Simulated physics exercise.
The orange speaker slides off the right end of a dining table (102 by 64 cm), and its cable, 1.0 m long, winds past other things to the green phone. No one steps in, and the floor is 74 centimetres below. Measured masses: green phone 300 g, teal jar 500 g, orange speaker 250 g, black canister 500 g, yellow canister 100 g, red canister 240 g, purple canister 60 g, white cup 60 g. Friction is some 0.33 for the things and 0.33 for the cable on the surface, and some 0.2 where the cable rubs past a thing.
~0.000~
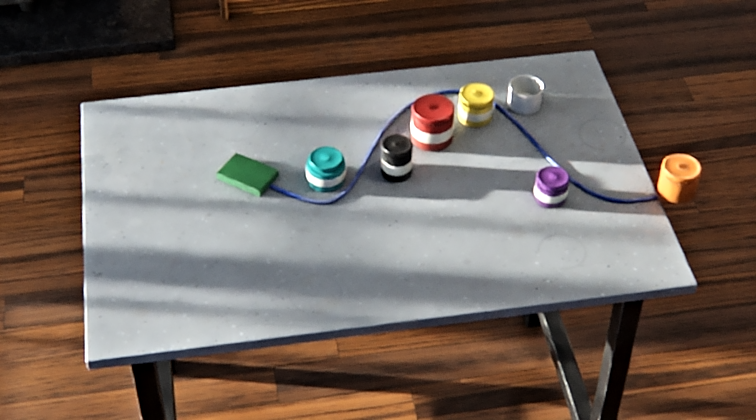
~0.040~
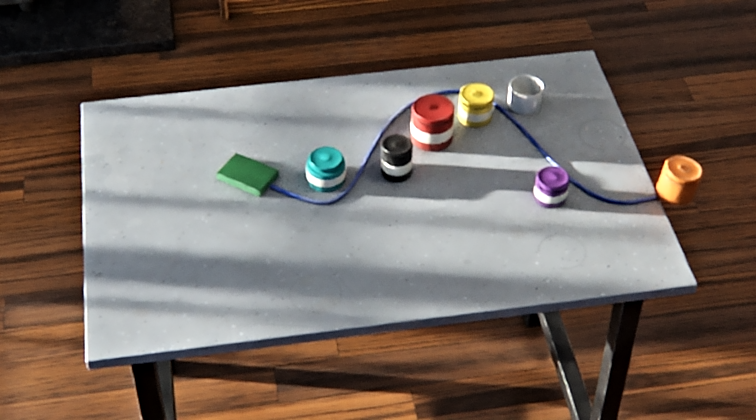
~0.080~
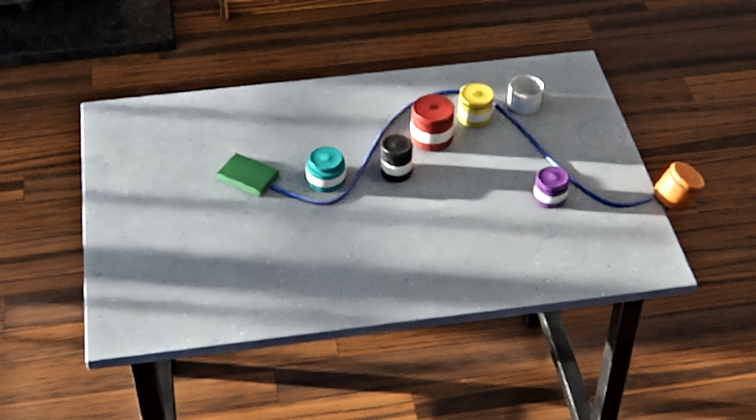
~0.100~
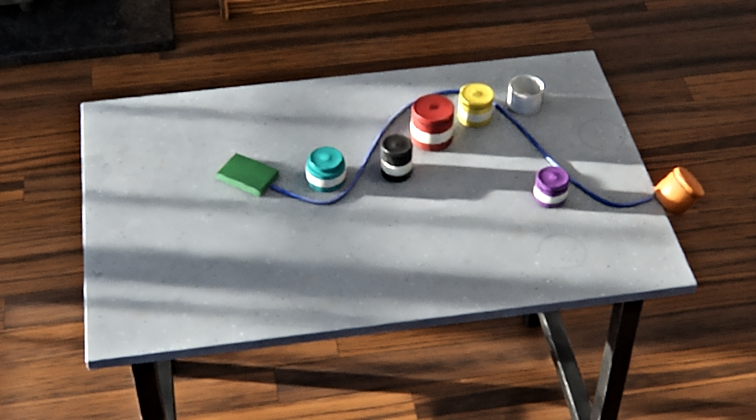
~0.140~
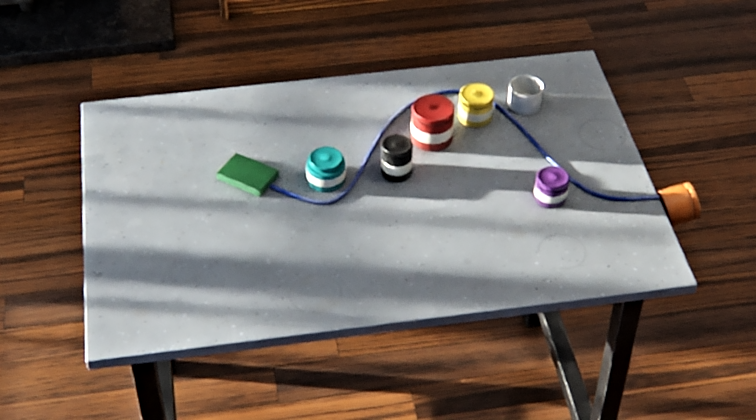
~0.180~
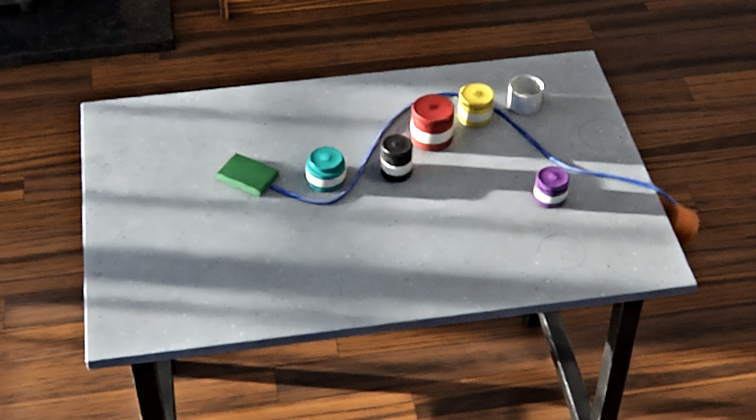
Orange speaker tipping over and slipping off the right end of a grey table, its blue cable shifting behind it among small canisters.
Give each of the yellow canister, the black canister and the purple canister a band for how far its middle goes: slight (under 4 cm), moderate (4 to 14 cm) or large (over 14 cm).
At the end, the yellow canister changes place greatly. The black canister keeps nearly its place. The purple canister keeps nearly its place.
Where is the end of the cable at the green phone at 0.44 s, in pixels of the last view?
(298, 183), roughly.
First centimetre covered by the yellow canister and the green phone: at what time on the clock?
Approx. times - yellow canister: 0.28 s, green phone: 0.34 s.
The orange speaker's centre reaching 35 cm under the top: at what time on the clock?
That is: 0.40 s.
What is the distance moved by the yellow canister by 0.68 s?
I'd put the yellow canister at some 35 cm.
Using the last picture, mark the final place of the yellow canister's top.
It comes to rest close to (510, 221).
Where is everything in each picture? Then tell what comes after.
The first picture shows shows, yellow canister (477, 93); black canister (397, 144); purple canister (553, 176); cable runs through (605, 198) (529, 136) (327, 202).
The second picture shows shows, orange speaker (682, 168); cable runs through (604, 199) (327, 202).
The third picture shows shows, orange speaker (680, 187); cable runs through (602, 200) (327, 202).
The fourth picture shows shows, orange speaker (679, 192); cable runs through (602, 201) (327, 202).
The fifth picture shows shows, orange speaker (678, 205); cable runs through (606, 197) (327, 202).
The sixth picture shows shows, yellow canister (477, 94); black canister (397, 144); purple canister (553, 176); cable runs through (630, 180) (533, 141) (327, 202).
By 0.4 s, the cable's tail end at (298, 183); yellow canister 19 cm off its start, orange speaker over the edge, red canister 5 cm off its start.
By 0.7 s, the cable's tail end at (311, 183); yellow canister 33 cm off its start, orange speaker over the edge, red canister 10 cm off its start.
By 0.9 s, the cable's tail end at (314, 182); yellow canister 34 cm off its start at (510, 221), orange speaker over the edge, red canister 10 cm off its start at (462, 140).
By 1.2 s, the cable's tail end at (314, 182); yellow canister 34 cm off its start, orange speaker over the edge, red canister 10 cm off its start.
By 2.4 s, the cable's tail end at (314, 182); yellow canister 34 cm off its start at (510, 221), purple canister 0 cm off its start at (553, 176), black canister 0 cm off its start at (397, 144), orange speaker over the edge.
